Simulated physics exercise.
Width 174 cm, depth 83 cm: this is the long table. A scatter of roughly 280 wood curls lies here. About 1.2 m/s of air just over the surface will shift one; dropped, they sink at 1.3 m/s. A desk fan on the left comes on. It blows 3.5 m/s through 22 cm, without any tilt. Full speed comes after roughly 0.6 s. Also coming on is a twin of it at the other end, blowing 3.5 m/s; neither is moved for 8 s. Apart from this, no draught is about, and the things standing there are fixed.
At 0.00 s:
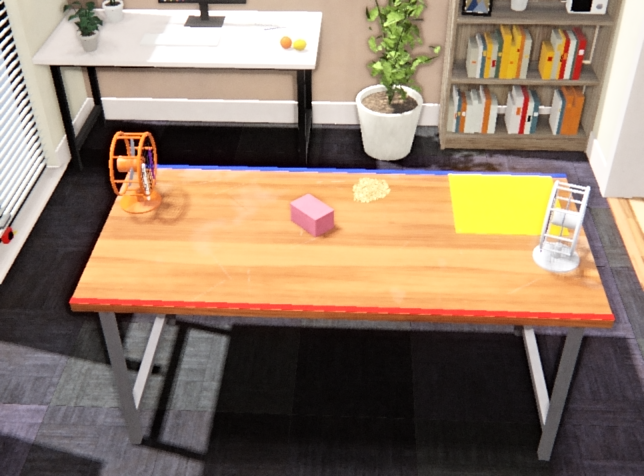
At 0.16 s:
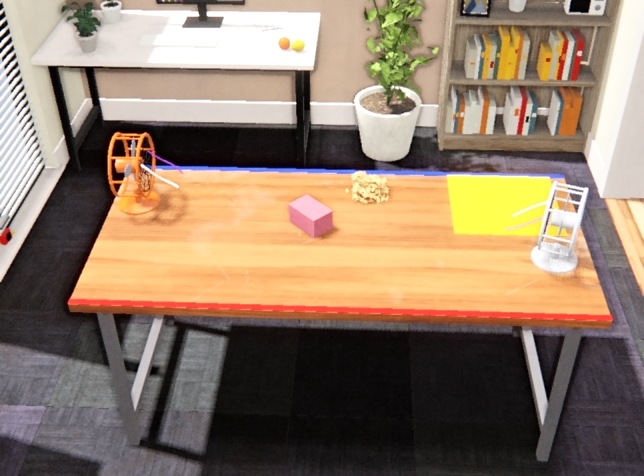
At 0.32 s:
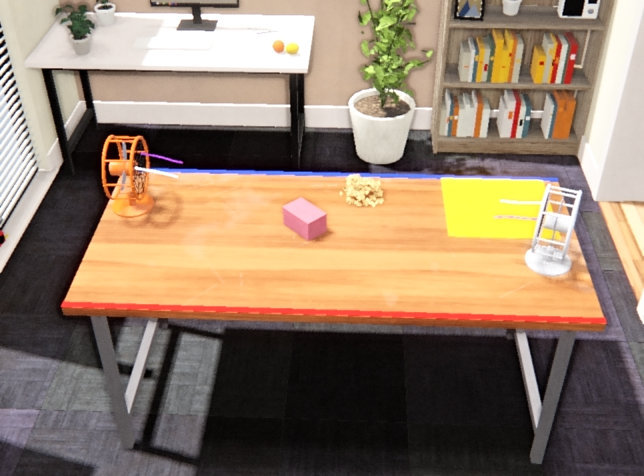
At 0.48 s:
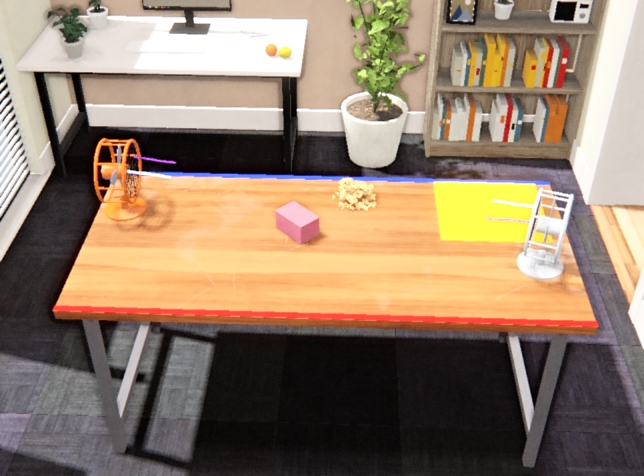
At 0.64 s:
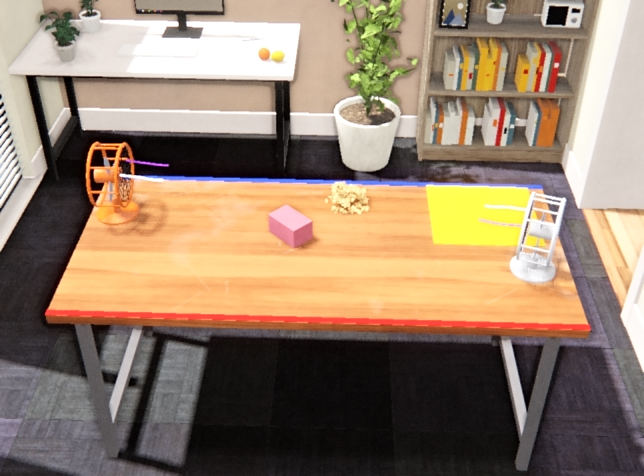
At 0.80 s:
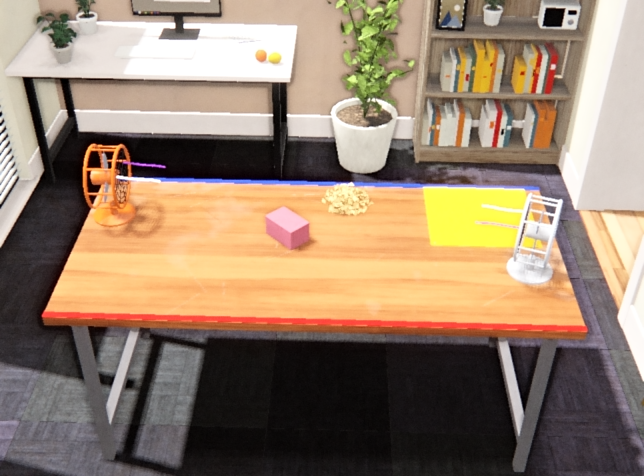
In a bright office with a desk, a potted plant and a bookshelf behind, a long wooden table is seen from above. An orange fan stands at its left end, a white one at its right beside a yellow sheet, with a pink block and pale wood curls between, and blue far and red near edges. Short streaks appear before both fans, the curls stir slightly and the view drifts gradually.
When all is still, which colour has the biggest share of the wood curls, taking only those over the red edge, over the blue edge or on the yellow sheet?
Blue.
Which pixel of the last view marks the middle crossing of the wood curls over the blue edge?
At roughly pixel (360, 183).
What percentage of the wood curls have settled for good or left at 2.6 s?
Some 100 per cent.
After 1.6 s, 1 % are still on the top, 0 % are on the yellow sheet, 99 % over the blue edge and 0 % over the red edge.
After 2.6 s, 0 % are still on the top, 0 % are on the yellow sheet, 100 % over the blue edge and 0 % over the red edge.
After 4.4 s, 0 % are still on the top, 0 % are on the yellow sheet, 100 % over the blue edge and 0 % over the red edge.
After 8.0 s, at the end, 0 % are on the yellow sheet, 100 % over the blue edge and 0 % over the red edge.
